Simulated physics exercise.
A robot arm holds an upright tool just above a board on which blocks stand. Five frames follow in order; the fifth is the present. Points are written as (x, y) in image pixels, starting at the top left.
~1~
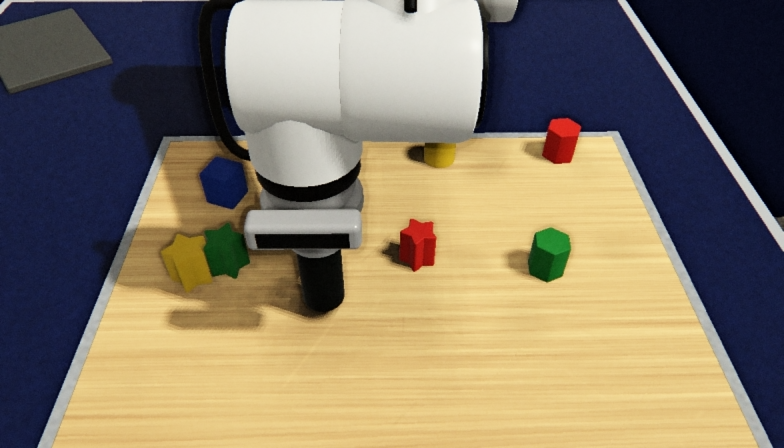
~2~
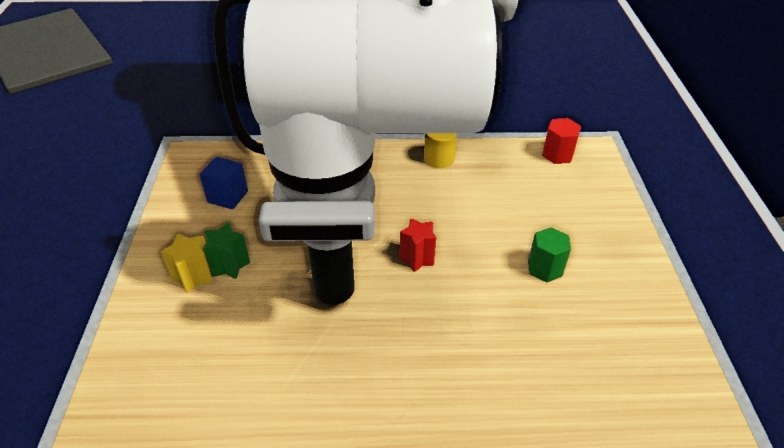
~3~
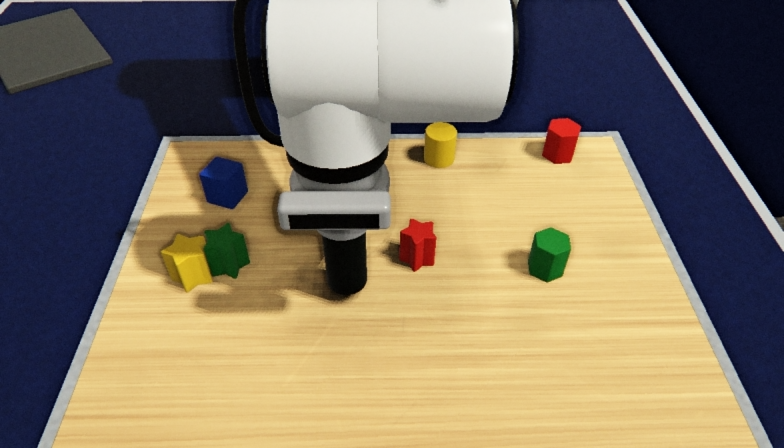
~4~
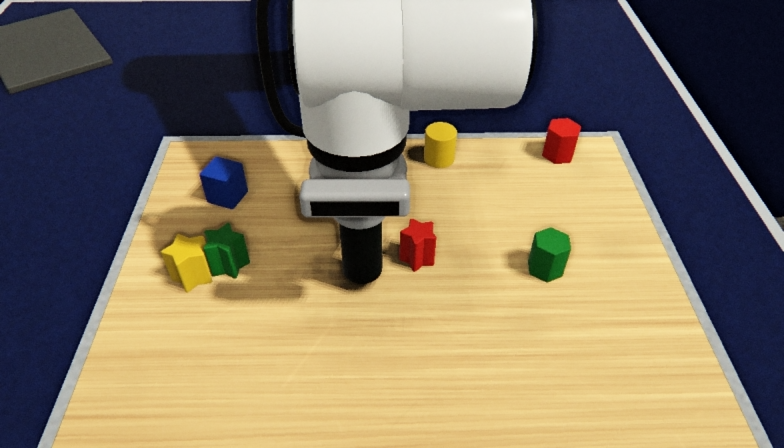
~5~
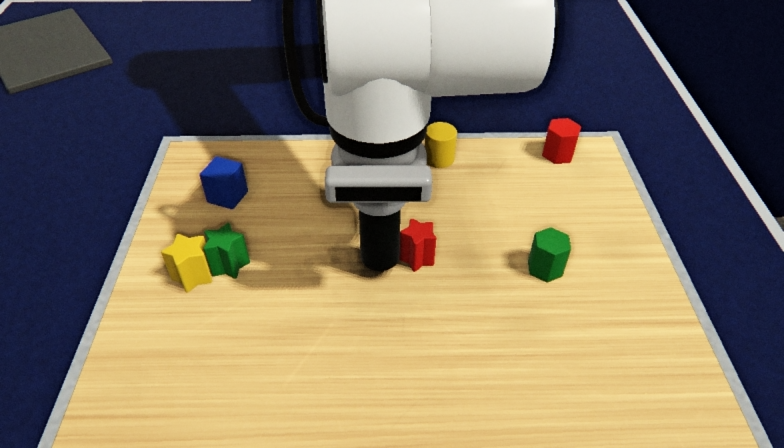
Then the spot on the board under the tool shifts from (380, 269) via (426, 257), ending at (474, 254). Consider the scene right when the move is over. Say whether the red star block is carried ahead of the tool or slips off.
Ahead.
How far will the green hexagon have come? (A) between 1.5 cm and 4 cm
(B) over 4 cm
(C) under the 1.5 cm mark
(C)
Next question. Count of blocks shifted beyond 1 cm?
Moved: 1.
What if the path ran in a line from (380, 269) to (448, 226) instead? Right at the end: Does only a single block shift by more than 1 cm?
Yes, it checks out.
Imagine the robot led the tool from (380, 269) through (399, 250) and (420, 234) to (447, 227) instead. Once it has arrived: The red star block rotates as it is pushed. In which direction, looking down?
From overhead, clockwise.
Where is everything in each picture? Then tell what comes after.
The first frame shows tip of the tool (324, 296), middles of tops, red star block (419, 230), green hexagon (553, 240).
The second frame shows tool (334, 289), nothing pushed.
The third frame shows tool (347, 280), nothing pushed.
The fourth frame shows tool (363, 269), nothing pushed.
The fifth frame shows tool (380, 257), red star block (419, 230), green hexagon (553, 240).
What follows on the original path. One third of the way, tool (412, 247); red star block (444, 222), turned 25° clockwise.
Two thirds of the way, tool (445, 244); red star block (476, 219), turned 20° clockwise.
At the end, tool (476, 242); red star block (506, 215), turned 15° clockwise; green hexagon unmoved.
